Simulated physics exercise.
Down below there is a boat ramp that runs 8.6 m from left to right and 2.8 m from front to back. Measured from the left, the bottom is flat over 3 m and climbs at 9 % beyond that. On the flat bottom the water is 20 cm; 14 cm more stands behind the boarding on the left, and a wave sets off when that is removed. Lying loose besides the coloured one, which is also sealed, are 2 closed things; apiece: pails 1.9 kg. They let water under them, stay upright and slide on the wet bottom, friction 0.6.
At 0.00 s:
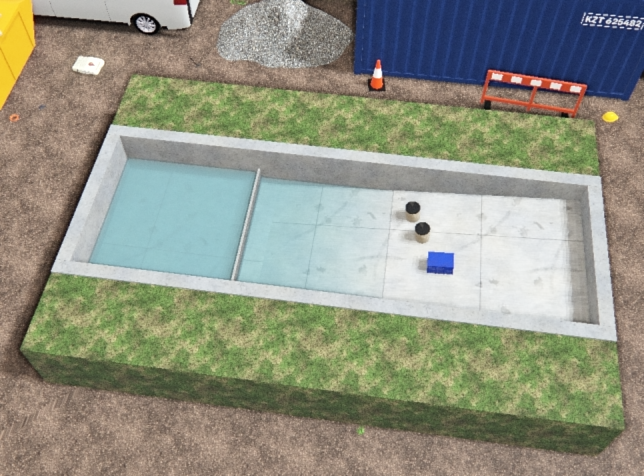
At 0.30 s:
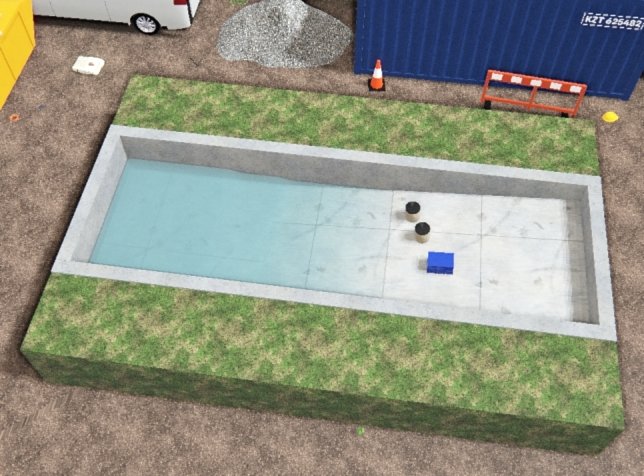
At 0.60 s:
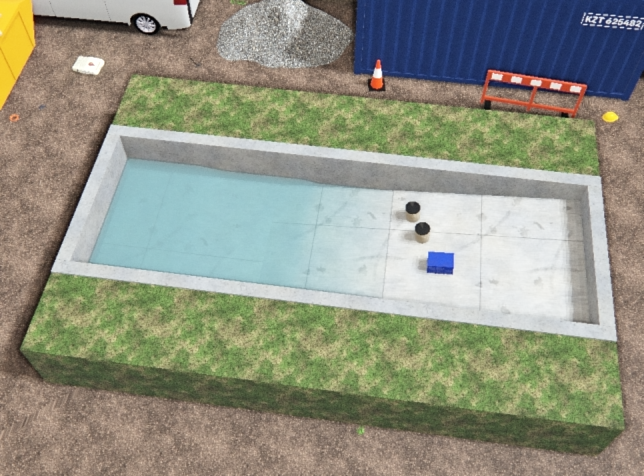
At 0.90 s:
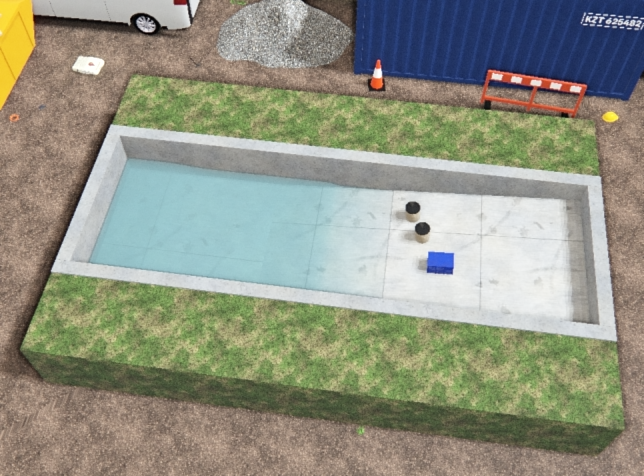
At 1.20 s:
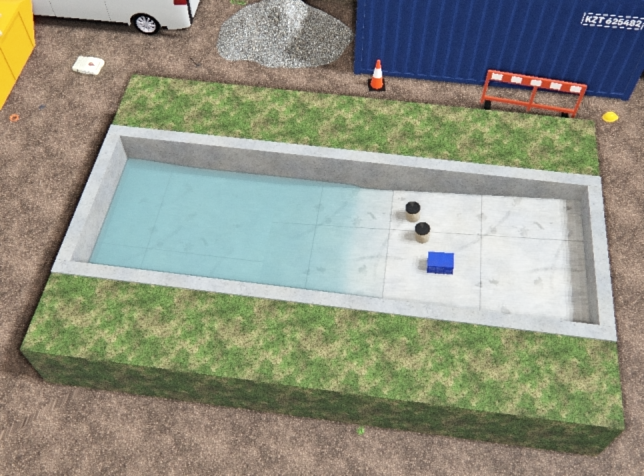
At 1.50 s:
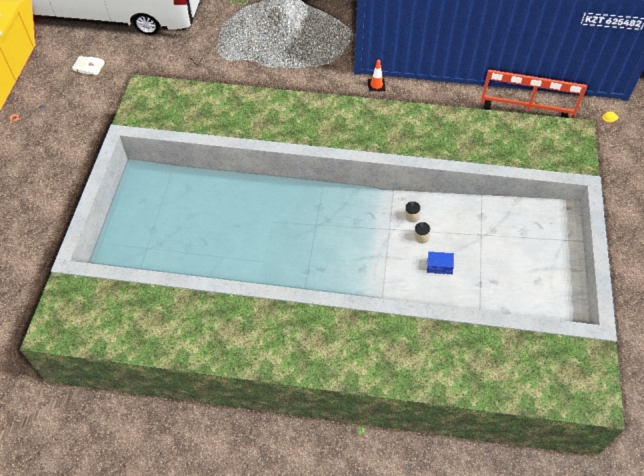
Shallow blue water creeping rightwards up a pale concrete basin after a thin barrier disappears, the blue crate and two dark-topped tubs staying still.
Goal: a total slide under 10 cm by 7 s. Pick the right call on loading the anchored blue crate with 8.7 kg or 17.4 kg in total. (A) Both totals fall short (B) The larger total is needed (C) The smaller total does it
B, the larger total is needed.
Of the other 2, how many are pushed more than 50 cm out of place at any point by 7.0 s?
Total: 2.
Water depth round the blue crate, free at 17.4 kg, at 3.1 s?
About 4 cm.
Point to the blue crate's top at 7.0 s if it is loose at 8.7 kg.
Estimated position: Close to (367, 256).
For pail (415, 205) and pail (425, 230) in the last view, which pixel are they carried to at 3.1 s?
They end up about (449, 207) and (452, 229) in the last view.
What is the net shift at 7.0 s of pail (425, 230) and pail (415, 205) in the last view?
The first is 30 cm from its start, the second 10 cm.
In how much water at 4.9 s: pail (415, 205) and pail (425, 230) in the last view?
Depths: Near 5 cm, then near 4 cm.
After 2.1 s the blue crate would be 0 cm from its start with 8.7 kg and 0 cm from its start with 17.4 kg; 0 cm of water round it then.
After 3.1 s the blue crate would be 0 cm from its start with 8.7 kg and 0 cm from its start with 17.4 kg; 4 cm of water round it then.
After 4.9 s the blue crate would be 0 cm from its start with 8.7 kg and 0 cm from its start with 17.4 kg; 7 cm of water round it then.
After 7.0 s the blue crate would be 129 cm from its start with 8.7 kg and 0 cm from its start with 17.4 kg; 2 cm of water round it then.
